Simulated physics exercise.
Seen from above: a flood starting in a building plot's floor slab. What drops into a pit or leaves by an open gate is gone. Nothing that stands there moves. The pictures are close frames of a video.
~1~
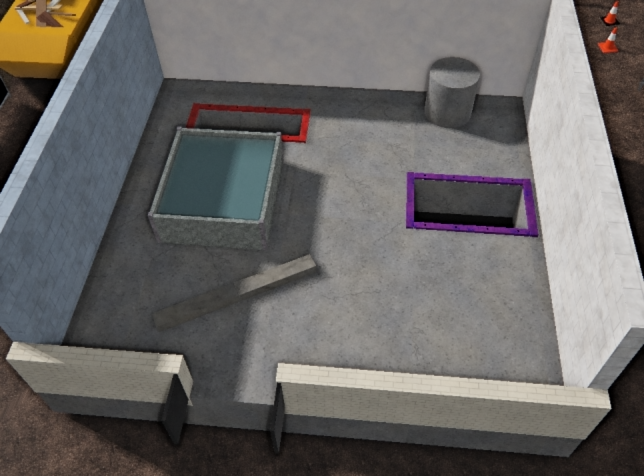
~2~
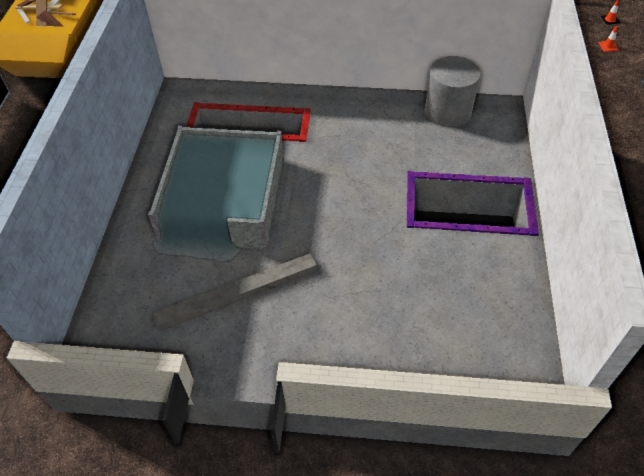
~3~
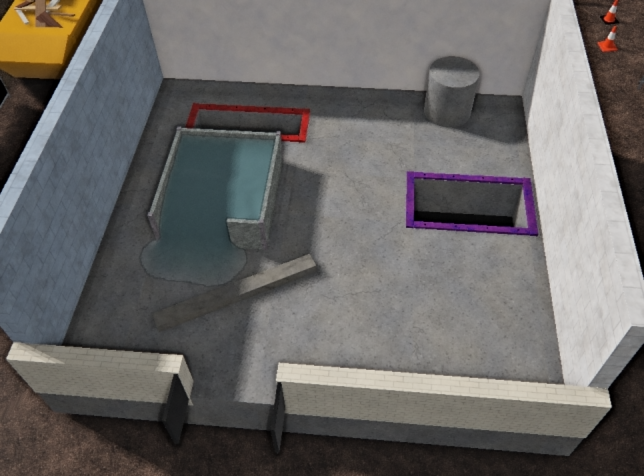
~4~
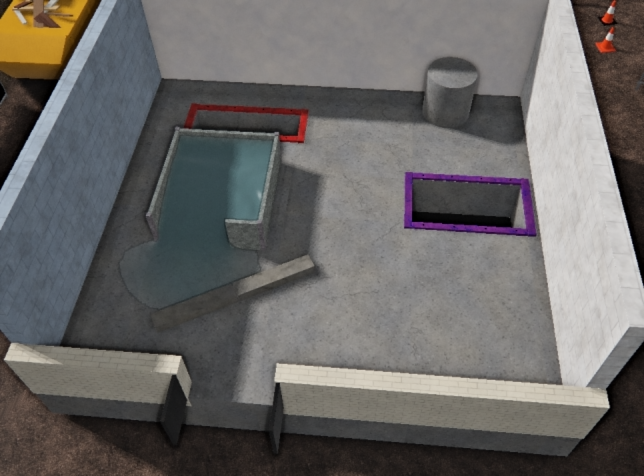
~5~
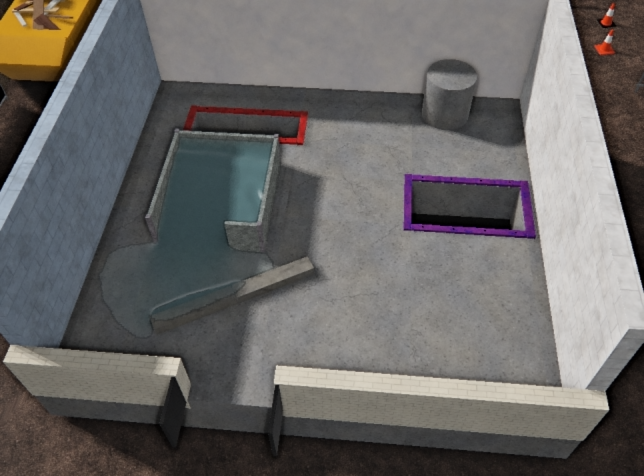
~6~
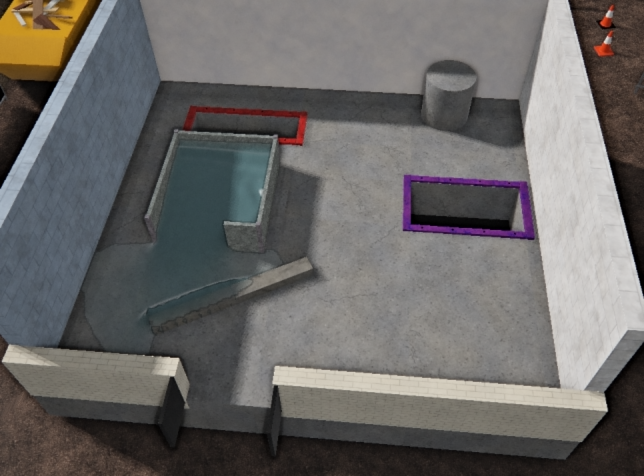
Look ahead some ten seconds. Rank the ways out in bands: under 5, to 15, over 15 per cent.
In the end: The gate takes from 5 to 15 %; the purple pit takes less than 5 %; the red pit takes less than 5 %.
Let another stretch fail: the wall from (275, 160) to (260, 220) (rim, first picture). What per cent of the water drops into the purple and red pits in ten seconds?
Per cent: Purple 25, red 0.
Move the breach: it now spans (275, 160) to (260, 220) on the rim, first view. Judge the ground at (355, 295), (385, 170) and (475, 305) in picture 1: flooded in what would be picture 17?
As listed: Under water, awash, wet.
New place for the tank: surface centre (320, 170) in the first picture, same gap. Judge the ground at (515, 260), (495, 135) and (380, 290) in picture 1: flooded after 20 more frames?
In turn: No water, no water, awash.
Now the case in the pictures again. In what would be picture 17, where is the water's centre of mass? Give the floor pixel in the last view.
Close to (184, 265).
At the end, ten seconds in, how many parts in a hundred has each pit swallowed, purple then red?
In turn 2 and 0 per cent.
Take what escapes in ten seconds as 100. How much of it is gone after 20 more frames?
About 35 per cent.
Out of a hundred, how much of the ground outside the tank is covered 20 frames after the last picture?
I make it 35 per cent.
A moment on, water covers 20 % of the floor; the gate 0 %, the purple pit 0 %, the red pit 0 %.
Next, water covers 25 % of the floor; the gate 1 %, the purple pit 0 %, the red pit 0 %.
Then, water covers 35 % of the floor; the gate 4 %, the purple pit 0 %, the red pit 0 %.
Later, water covers 65 % of the floor; the gate 7 %, the purple pit 0 %, the red pit 0 %.
In the end, water covers 80 % of the floor; the gate 9 %, the purple pit 2 %, the red pit 1 %.
